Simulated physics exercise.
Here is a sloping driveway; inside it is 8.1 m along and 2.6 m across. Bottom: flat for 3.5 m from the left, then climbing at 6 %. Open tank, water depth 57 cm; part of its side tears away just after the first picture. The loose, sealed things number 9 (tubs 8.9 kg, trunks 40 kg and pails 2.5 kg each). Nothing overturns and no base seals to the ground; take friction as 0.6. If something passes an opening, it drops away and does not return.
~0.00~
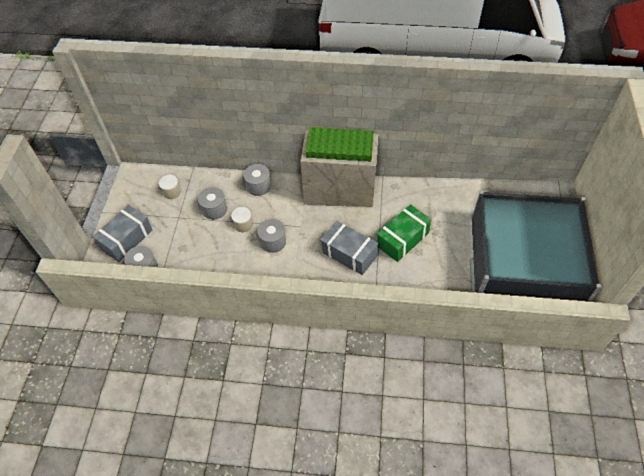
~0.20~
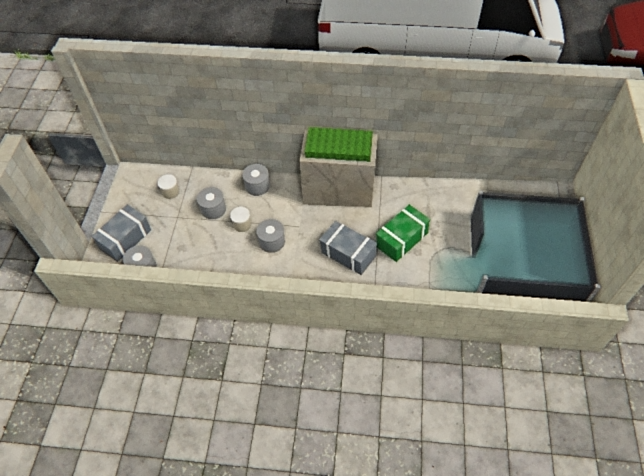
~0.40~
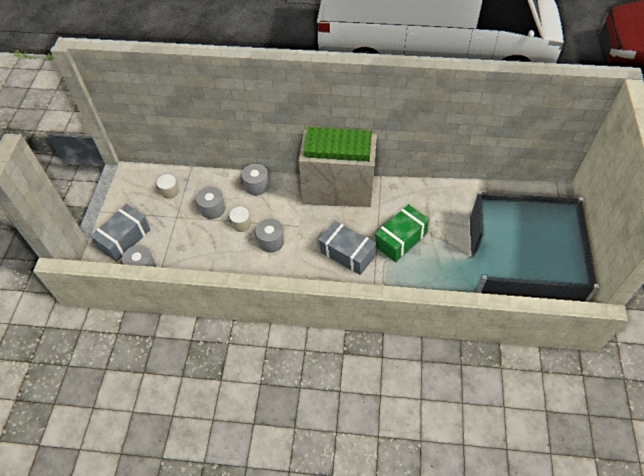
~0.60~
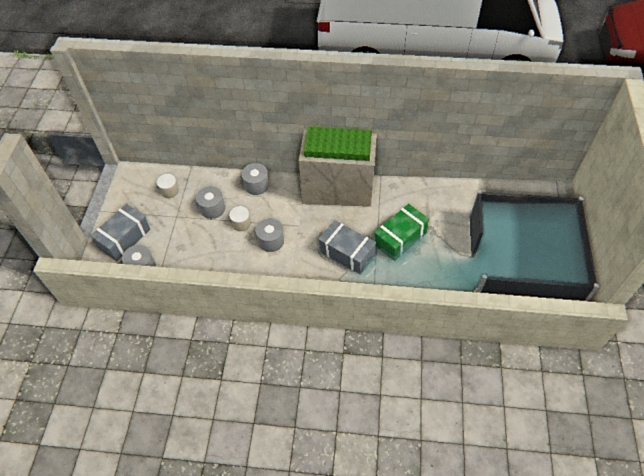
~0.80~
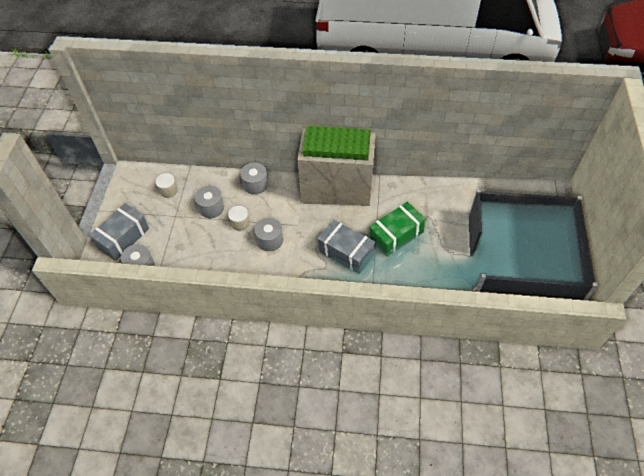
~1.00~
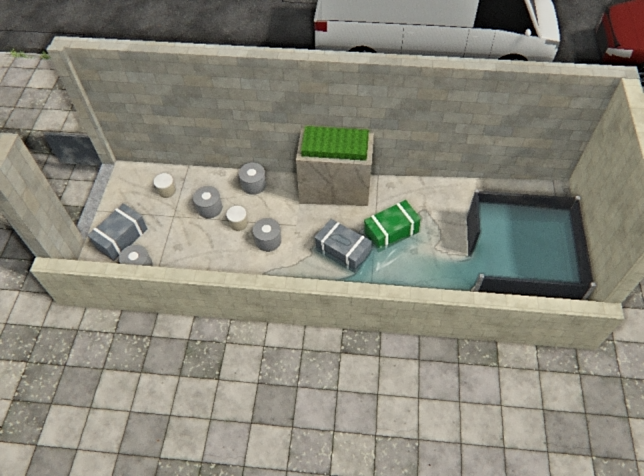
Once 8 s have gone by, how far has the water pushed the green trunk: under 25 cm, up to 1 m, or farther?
Up to 1 m.
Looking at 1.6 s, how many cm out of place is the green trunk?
Close to 40 cm.
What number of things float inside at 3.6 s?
I get 3.
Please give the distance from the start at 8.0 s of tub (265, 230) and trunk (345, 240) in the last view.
First: 200 cm. Second: 250 cm.
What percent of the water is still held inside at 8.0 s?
Around 70 per cent of the water is still in there.
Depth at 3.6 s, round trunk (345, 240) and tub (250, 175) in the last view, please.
About 6 and 7 cm.
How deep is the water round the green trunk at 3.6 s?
Depth: About 2 cm.
After 1.6 s the green trunk is near (388, 209), 0.4 m from its start, aground; 0 of 9 are out; 0 afloat.
After 3.6 s the green trunk is near (387, 206), 0.4 m from its start, aground; 0 of 9 are out; 3 afloat.
After 5.6 s the green trunk is near (387, 206), 0.4 m from its start, aground; 1 of 9 are out; 6 afloat.
After 8.0 s the green trunk is near (387, 206), 0.4 m from its start, aground; 1 of 9 are out; 6 afloat.
